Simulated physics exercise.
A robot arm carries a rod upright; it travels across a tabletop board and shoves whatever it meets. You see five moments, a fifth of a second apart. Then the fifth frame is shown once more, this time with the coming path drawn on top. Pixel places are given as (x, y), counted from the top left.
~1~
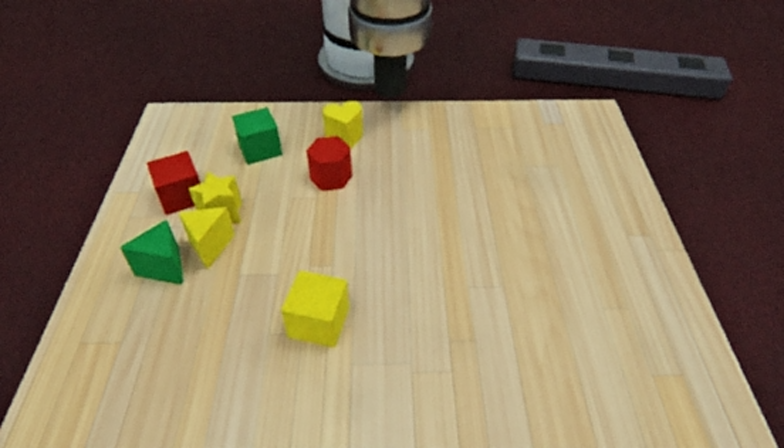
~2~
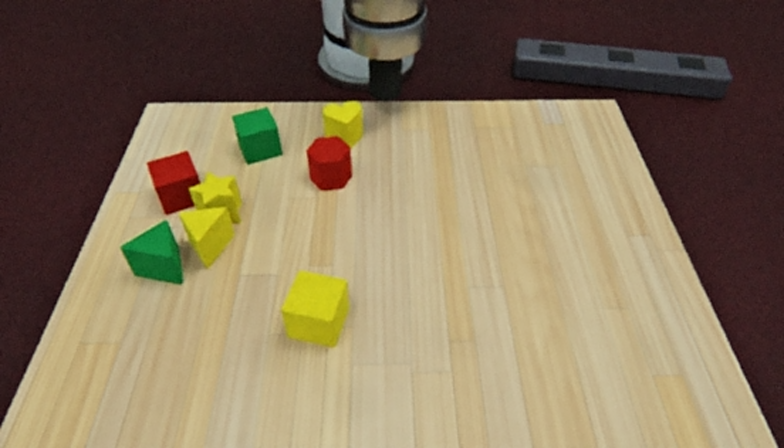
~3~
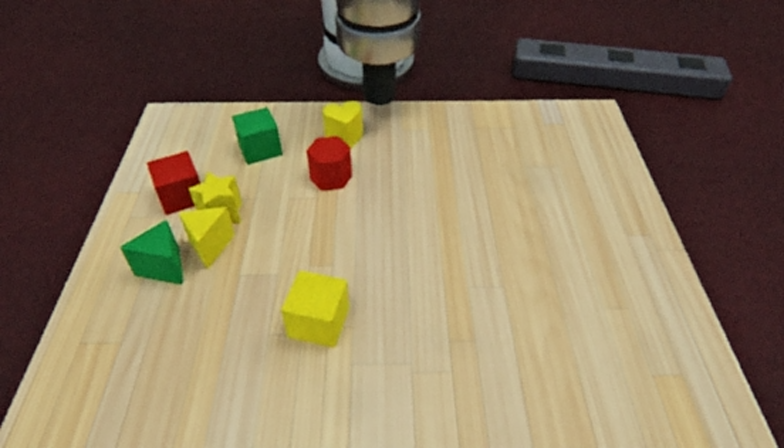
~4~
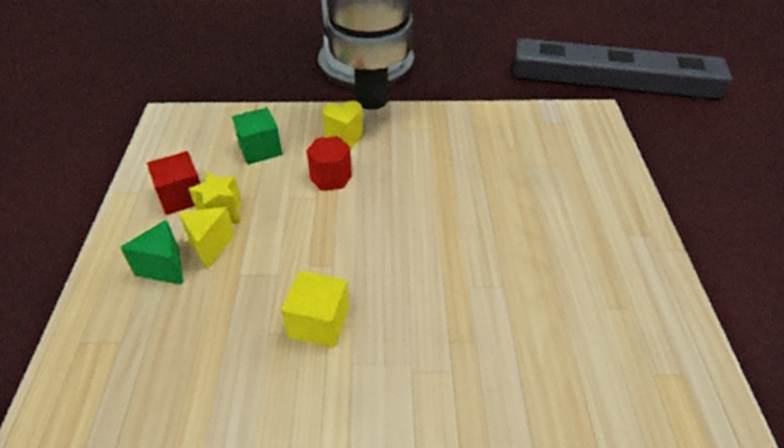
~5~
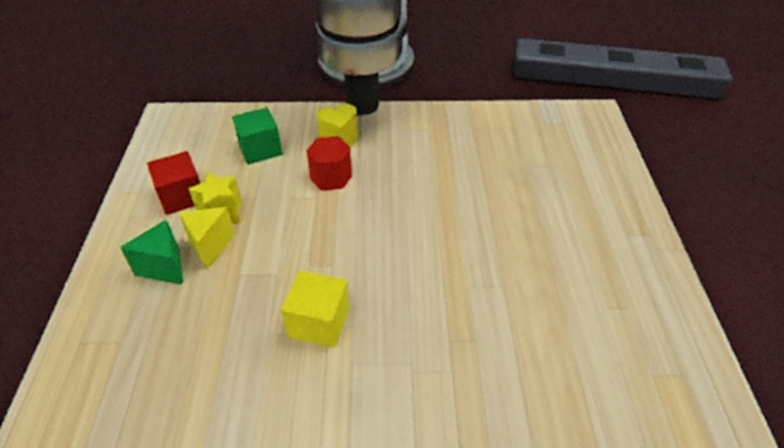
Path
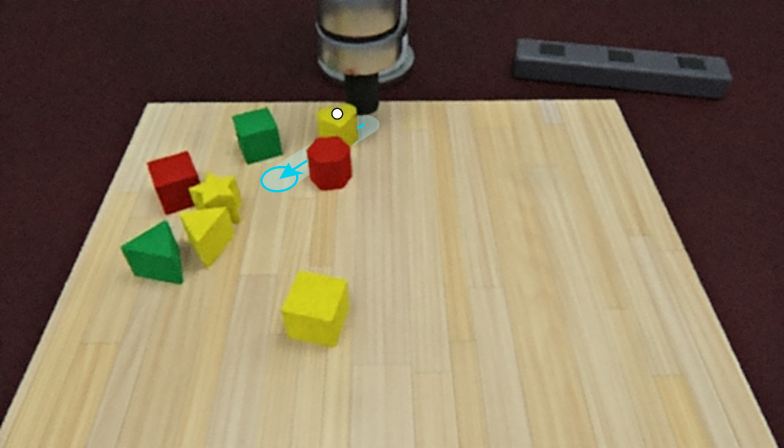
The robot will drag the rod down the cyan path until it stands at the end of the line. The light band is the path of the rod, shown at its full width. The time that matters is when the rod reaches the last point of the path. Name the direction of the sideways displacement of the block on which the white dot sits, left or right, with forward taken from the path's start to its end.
Facing from start to end, it shifts right.
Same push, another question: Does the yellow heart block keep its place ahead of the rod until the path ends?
Going by the path, yes.
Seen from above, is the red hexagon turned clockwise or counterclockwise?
The block spins anticlockwise.
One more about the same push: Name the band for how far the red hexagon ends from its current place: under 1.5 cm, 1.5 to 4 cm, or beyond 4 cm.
Travels under 1.5 cm.
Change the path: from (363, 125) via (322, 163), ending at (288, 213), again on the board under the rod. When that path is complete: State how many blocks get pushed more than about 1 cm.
That makes 2 blocks.
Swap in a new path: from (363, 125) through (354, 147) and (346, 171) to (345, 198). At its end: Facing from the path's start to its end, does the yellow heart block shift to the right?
Yes.
The line goes in a line from (363, 125) to (279, 179); the dot is on the yellow heart block.
On the path given first. One third of the way, rod (335, 123); red hexagon (325, 151), turned 20° anticlockwise; yellow heart block (305, 130).
Two thirds of the way, rod (306, 141); red hexagon (325, 151), turned 20° anticlockwise; yellow heart block (272, 147), turned 20° clockwise.
At the end, rod (276, 160); green four-sided block unmoved; red hexagon (322, 154), turned 40° anticlockwise; yellow heart block (237, 161), turned 50° clockwise.
